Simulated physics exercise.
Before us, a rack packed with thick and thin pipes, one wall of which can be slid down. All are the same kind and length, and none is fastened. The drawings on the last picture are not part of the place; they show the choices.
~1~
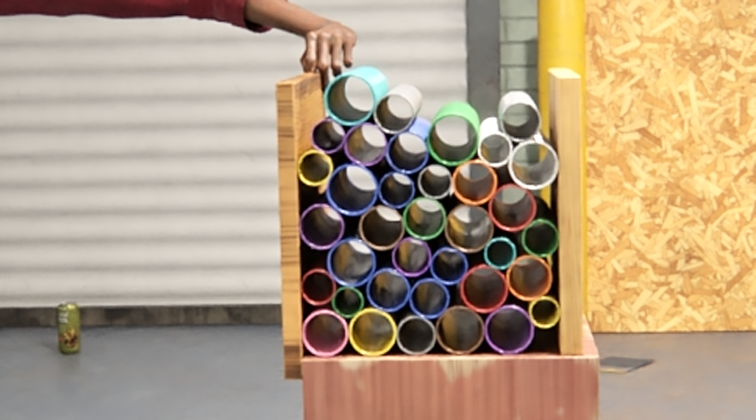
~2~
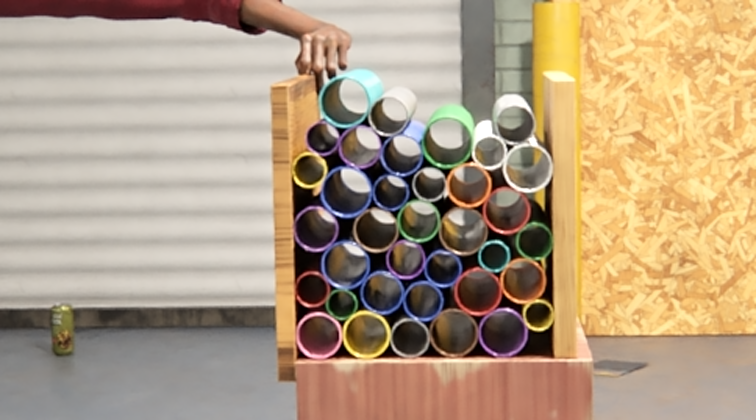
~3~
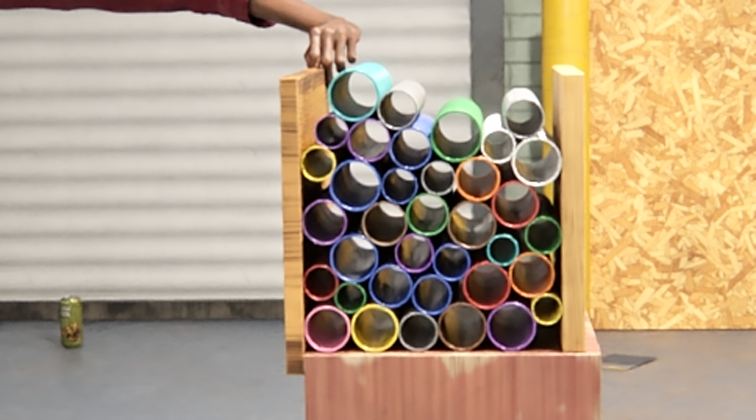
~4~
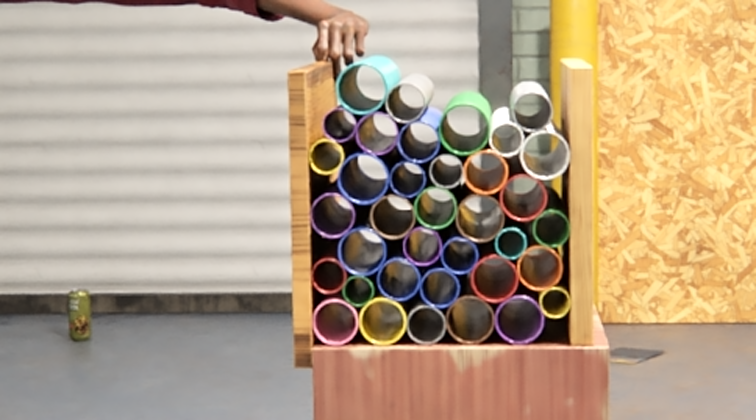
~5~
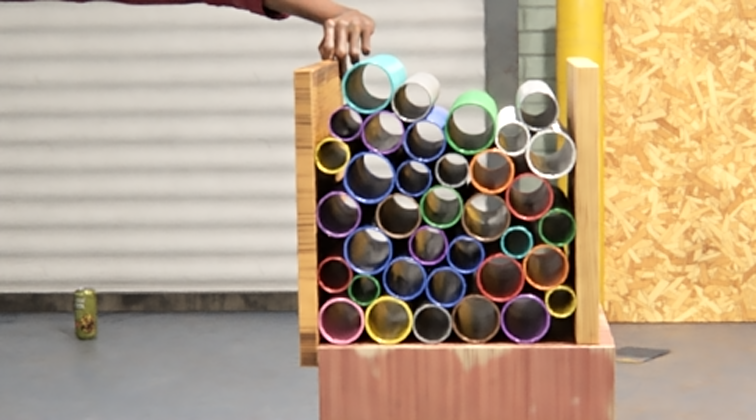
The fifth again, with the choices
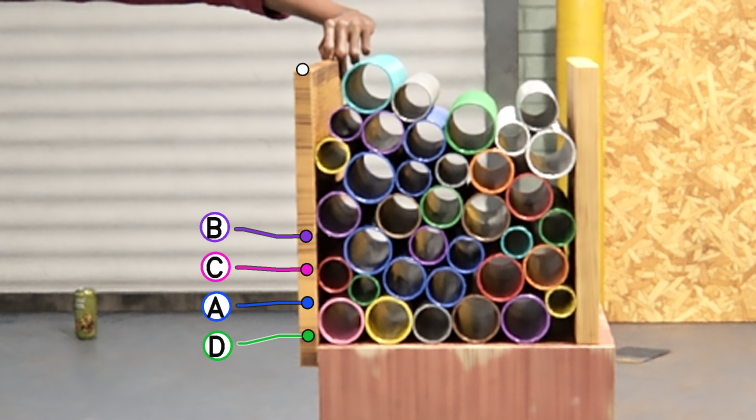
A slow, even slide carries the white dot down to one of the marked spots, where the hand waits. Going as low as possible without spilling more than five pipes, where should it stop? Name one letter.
It can be let down to B.
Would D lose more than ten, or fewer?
At D, more than ten.
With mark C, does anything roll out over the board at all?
Yes, at C.
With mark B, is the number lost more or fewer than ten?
At B, fewer than ten.
On the marked copy, A at (307, 303); B at (306, 236); C at (307, 270); D at (308, 336); the white dot at (303, 69).
With B. Early on, top of the board (314, 143).
Further on, top of the board (316, 226).
At the end, top of the board (316, 235), three out over the board.
As for the rest, A more than five out over the board; C more than five out over the board; D more than five out over the board.
